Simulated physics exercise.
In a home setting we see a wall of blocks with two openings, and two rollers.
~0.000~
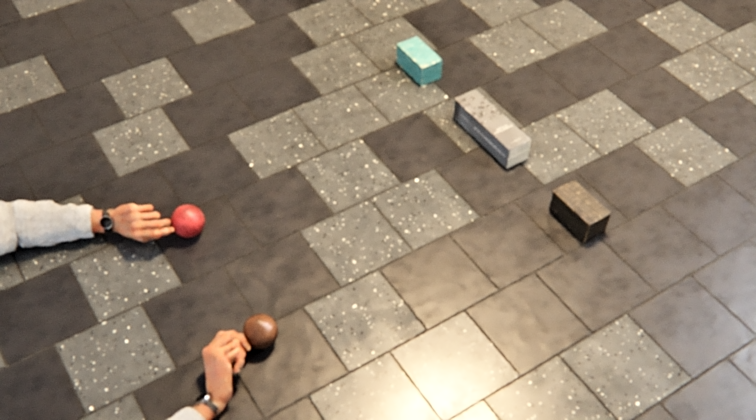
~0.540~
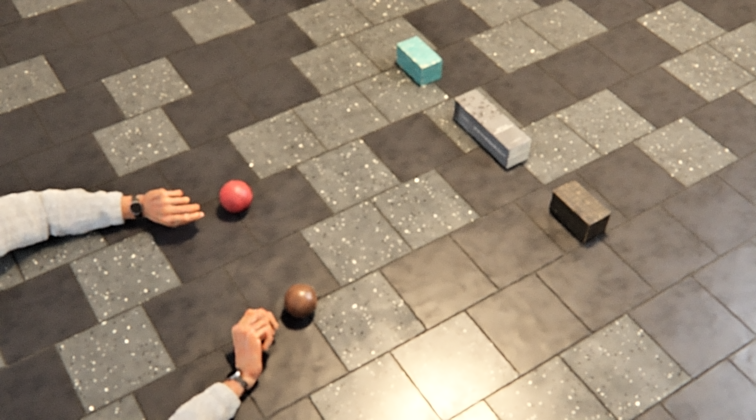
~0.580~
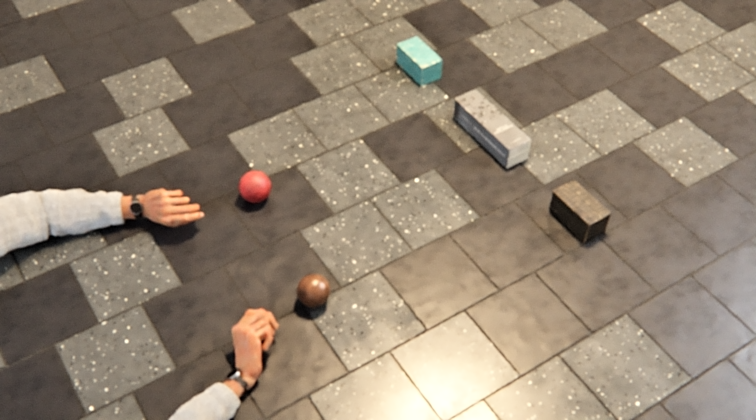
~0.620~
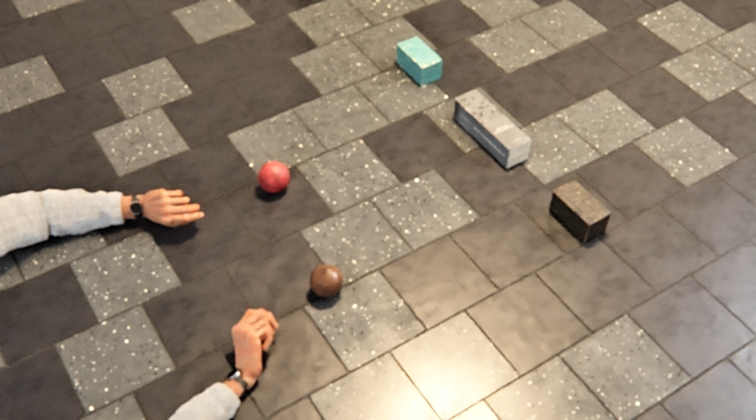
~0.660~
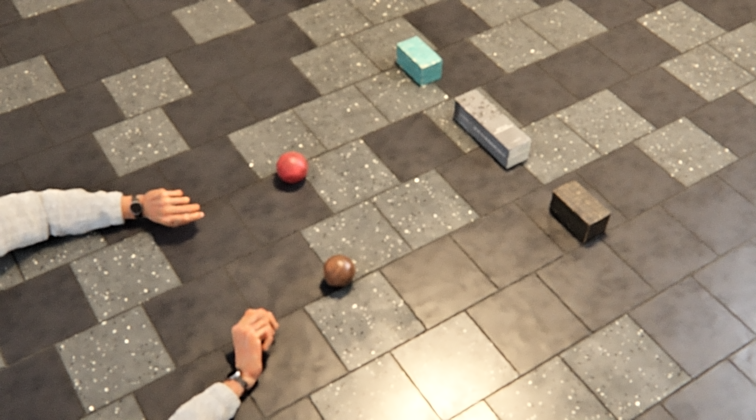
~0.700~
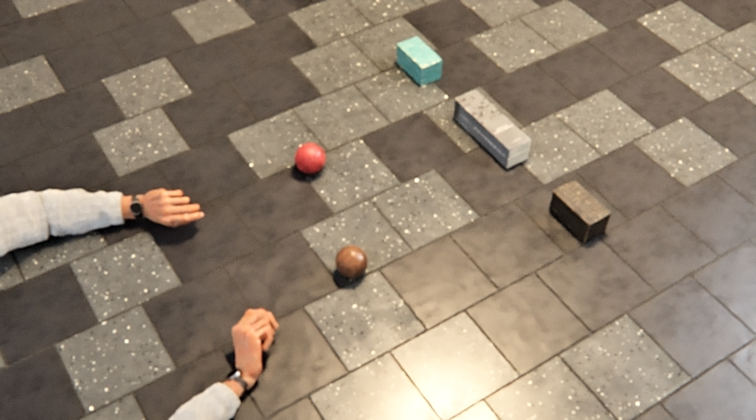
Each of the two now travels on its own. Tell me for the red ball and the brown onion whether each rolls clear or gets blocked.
At the end, the red ball goes through; the brown onion is blocked.
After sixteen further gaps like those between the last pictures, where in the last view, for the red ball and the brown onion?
The red ball around (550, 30); the brown onion around (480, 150).
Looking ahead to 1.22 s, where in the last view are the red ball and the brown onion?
Predicted centres: Red ball roughly (511, 55), brown onion roughly (489, 156).
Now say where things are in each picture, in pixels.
Red ball (188, 222) under the hand; brown onion (260, 332) under the hand; turquoise block (419, 61), in the first frame.
Red ball (236, 197); brown onion (301, 301), in the second frame.
Red ball (255, 187); brown onion (314, 291), in the third frame.
Red ball (274, 177); brown onion (327, 281), in the fourth frame.
Red ball (292, 168); brown onion (339, 271), in the fifth frame.
Red ball (310, 158); brown onion (352, 262); black block (579, 211), in the sixth frame.
After 1.22 s, red ball heading on near (511, 55); brown onion heading on near (489, 156).
In the end (2.3 s), the red ball passes through its gap; the brown onion hits a block.
